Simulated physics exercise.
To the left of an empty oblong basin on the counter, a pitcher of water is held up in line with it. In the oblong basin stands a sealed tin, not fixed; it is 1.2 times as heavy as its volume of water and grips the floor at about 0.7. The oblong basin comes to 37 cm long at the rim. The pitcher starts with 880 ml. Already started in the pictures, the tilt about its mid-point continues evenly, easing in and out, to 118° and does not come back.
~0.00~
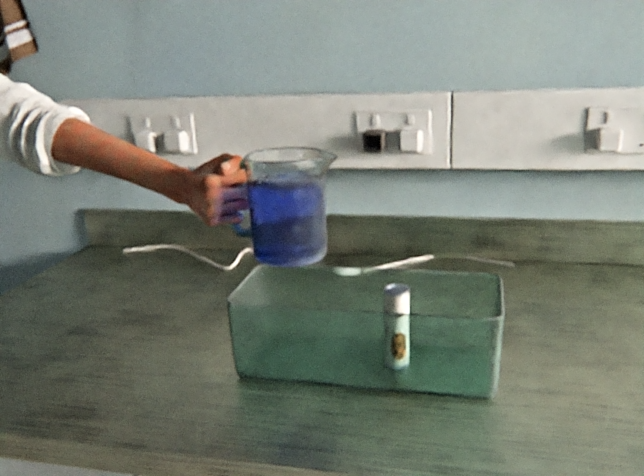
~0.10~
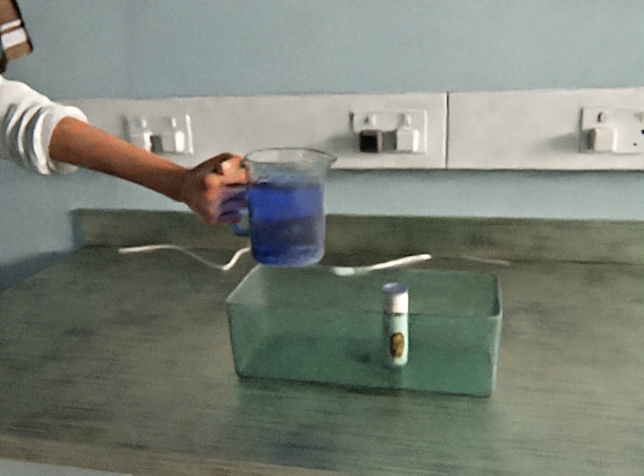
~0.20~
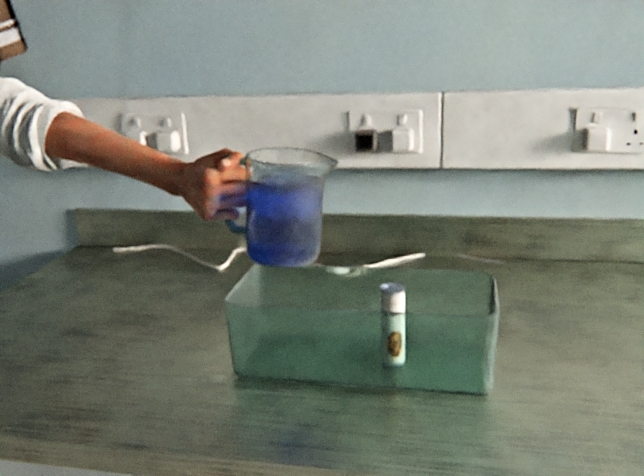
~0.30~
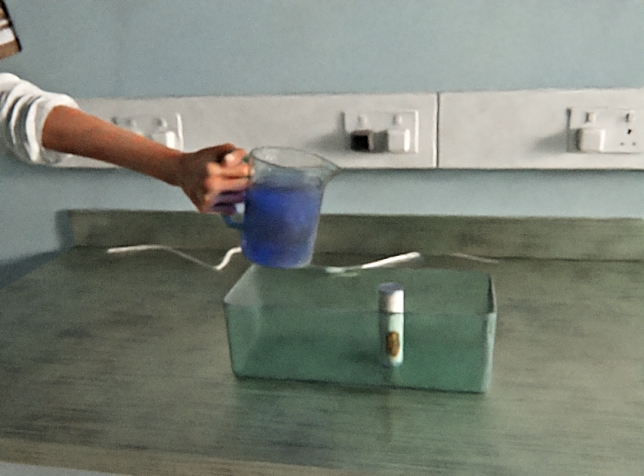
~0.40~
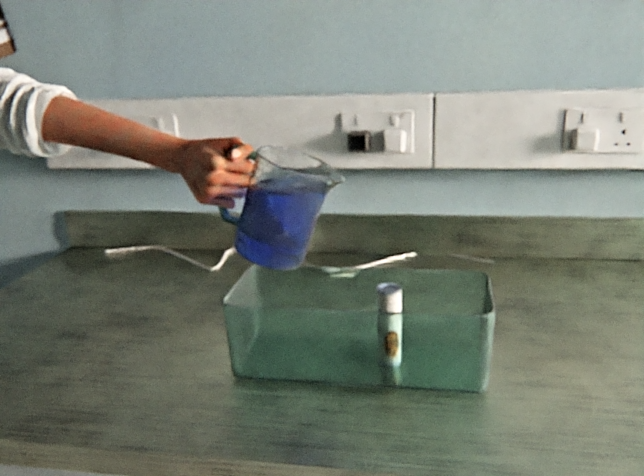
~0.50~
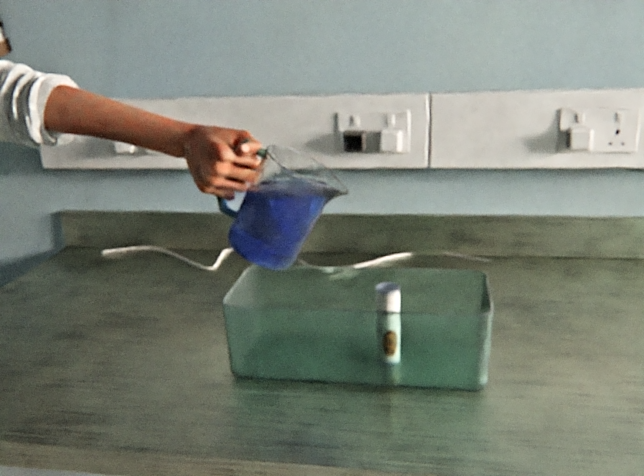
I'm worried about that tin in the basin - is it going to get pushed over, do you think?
I expect it to overbalance.
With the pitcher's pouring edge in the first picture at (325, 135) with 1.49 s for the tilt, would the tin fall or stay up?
After that, the tin overturns.
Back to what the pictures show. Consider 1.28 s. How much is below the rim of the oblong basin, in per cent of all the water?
About 78 per cent.
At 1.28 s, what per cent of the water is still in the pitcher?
Around 14 percent of it.
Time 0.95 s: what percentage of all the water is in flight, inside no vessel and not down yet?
It comes to roughly 16 per cent.
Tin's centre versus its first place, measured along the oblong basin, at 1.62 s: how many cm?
About 8 cm.
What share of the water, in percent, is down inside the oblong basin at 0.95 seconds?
About 14 per cent.
Then, 0.95 s in, the tilt is 83° and 70 per cent is still to pour; the tin stands where it began.
Then, 1.28 s in, the tilt is 112° and 15 per cent is still to pour; the tin leans 26°.
Then, 1.62 s in, the tilt is 118° and 0 per cent is still to pour; the tin lies on its side.
Then, 2.00 s in, the tilt is 118° and 0 per cent is still to pour; the tin lies on its side.
Finally, the tin lies on its side.
